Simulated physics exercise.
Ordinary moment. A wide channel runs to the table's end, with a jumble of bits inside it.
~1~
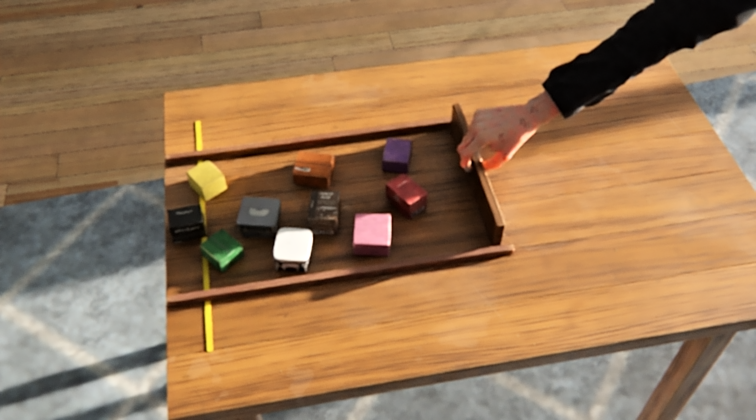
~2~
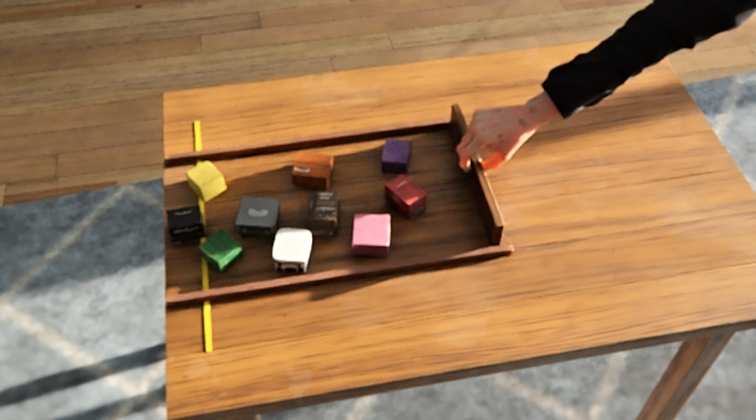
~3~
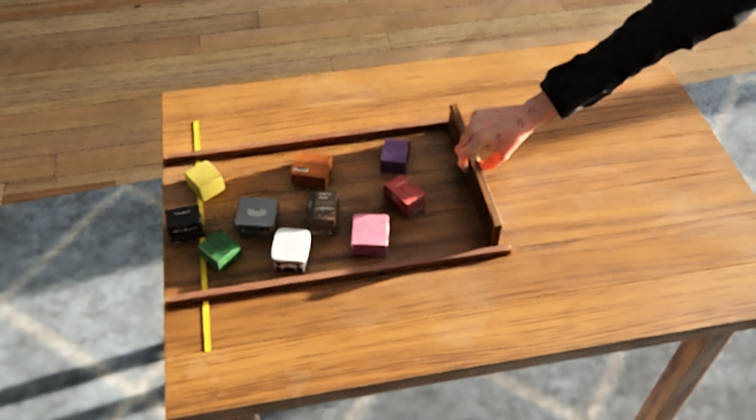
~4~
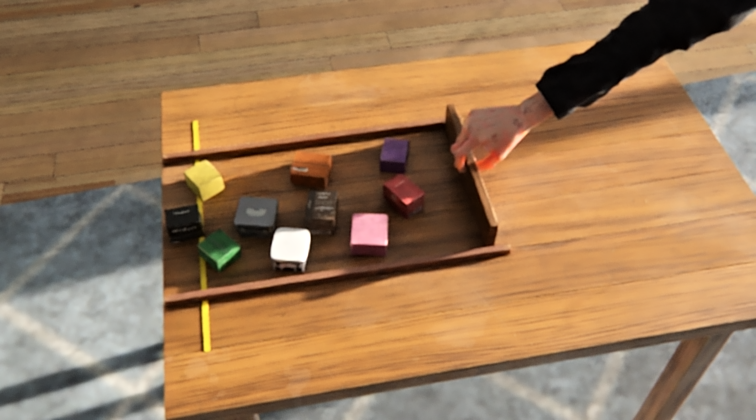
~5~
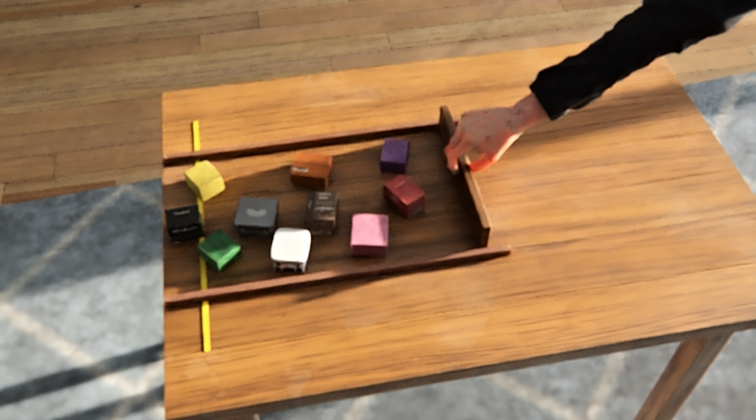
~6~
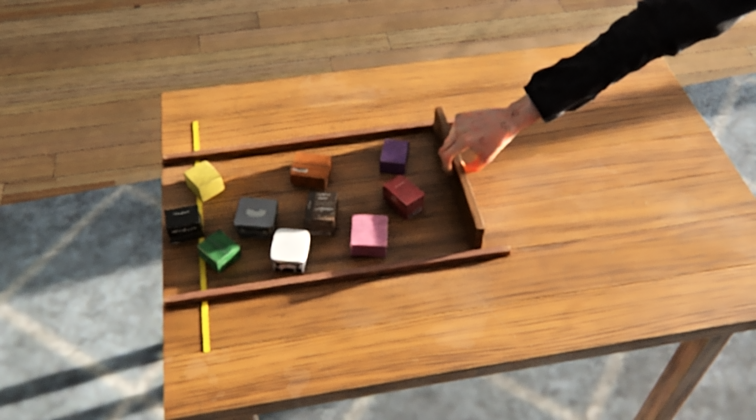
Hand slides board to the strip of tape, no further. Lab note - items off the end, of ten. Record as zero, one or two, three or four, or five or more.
Most likely no fewer than five will tumble off the end.
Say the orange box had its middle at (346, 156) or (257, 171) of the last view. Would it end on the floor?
In turn it goes down, then goes down.
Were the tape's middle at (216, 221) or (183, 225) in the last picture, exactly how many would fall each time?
First try 4, second try 7.
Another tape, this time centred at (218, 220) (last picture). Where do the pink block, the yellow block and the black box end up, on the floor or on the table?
First the pink block, which stays on top, then the yellow block, which leaves the top, and the black box, which leaves the top.
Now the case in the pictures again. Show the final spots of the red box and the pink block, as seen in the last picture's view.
Around (187, 221) and around (183, 265).
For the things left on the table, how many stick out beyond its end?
Count: 0.
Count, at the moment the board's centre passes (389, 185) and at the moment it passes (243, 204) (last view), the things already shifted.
Counts: 2 / 10.
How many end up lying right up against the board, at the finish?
That makes 3.
Early on, none off yet; black box at rest near (184, 224); yellow block at rest near (204, 181); green box at rest near (219, 251).
A while later, none off yet; black box travelled a little near (172, 223); yellow block moving near (201, 181); green box travelled a little near (201, 254).
Finally, the number that fall off is five or more; lost, brown box, orange box, white case, grey case, green box, yellow block and black box.
